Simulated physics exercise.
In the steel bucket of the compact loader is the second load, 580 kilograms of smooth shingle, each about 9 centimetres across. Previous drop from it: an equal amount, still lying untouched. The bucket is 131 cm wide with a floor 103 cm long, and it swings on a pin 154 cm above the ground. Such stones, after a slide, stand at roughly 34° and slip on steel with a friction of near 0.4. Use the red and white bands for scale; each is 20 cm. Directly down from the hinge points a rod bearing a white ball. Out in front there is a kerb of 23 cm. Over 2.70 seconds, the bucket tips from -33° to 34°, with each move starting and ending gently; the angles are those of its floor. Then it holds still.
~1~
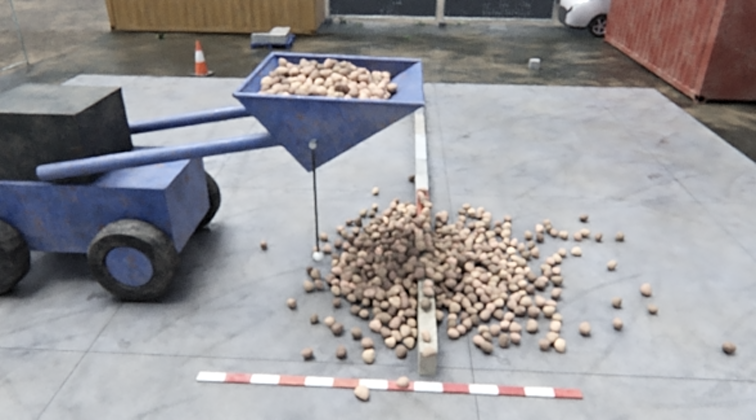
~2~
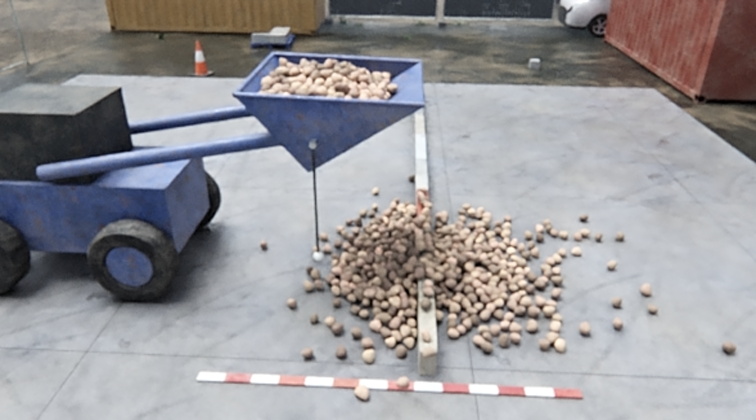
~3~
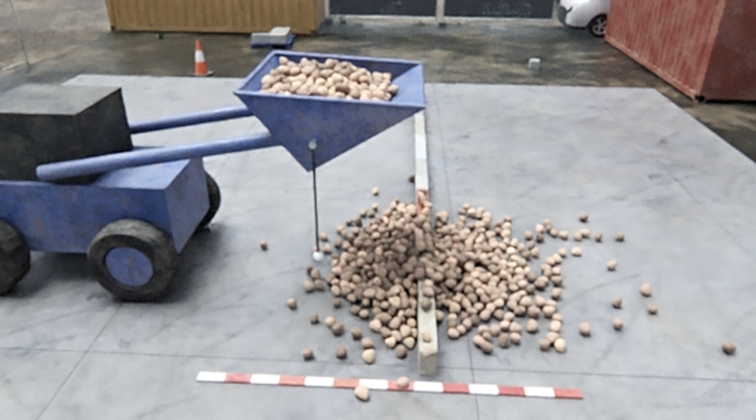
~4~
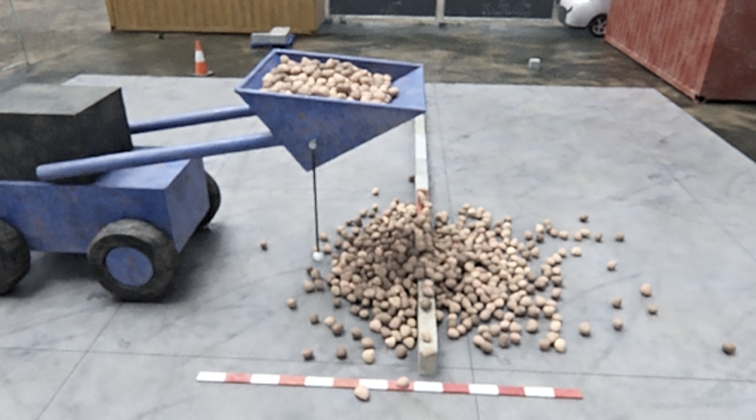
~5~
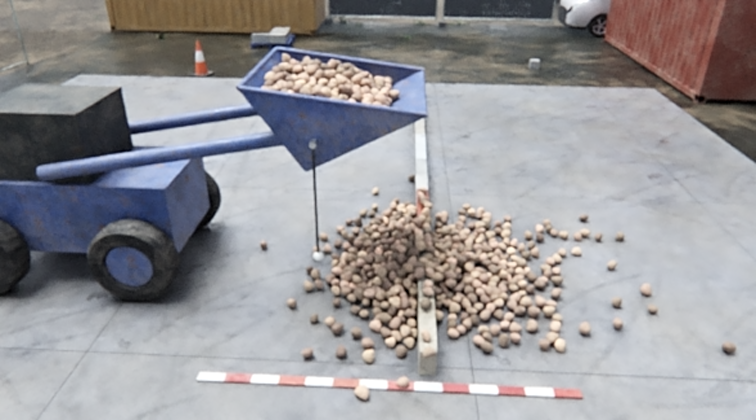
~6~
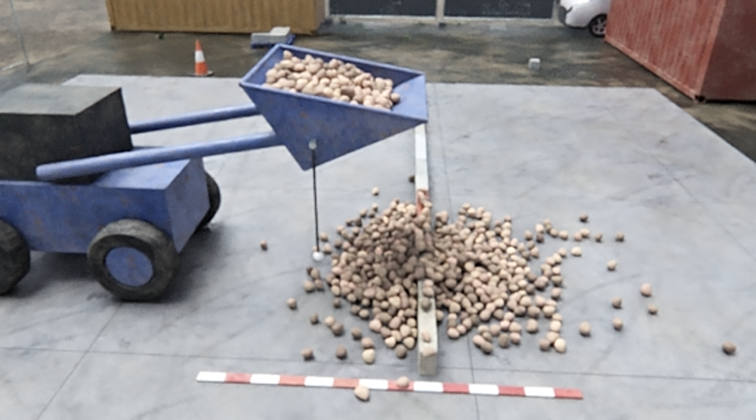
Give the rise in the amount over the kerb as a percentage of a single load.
94 %.
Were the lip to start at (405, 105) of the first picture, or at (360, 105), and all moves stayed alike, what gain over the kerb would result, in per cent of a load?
Around 75 and 20 percent respectively.
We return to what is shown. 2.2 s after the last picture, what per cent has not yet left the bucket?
15 %.
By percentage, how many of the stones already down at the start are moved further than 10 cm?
Some 25 percent, give or take.
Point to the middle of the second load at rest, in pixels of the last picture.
Around (474, 258) in the last picture.
Then, 1.4 s after the last picture the floor is at 24°; in per cent of one load, 88 in the bucket, 68 on this side of the kerb, 44 over the kerb; the foremost stones are at (624, 262).
Then, 2.2 s after the last picture the floor is at 34°; in per cent of one load, 15 in the bucket, 79 on this side of the kerb, 106 over the kerb; the foremost stones are at (624, 262).
Then, 2.6 s after the last picture the floor is at 34°; in per cent of one load, 0 in the bucket, 69 on this side of the kerb, 131 over the kerb; the foremost stones are at (624, 262).
Then, 5.4 s after the last picture the floor is at 34°; in per cent of one load, 0 in the bucket, 64 on this side of the kerb, 136 over the kerb; the foremost stones are at (648, 281). Net gain over the kerb, 94.
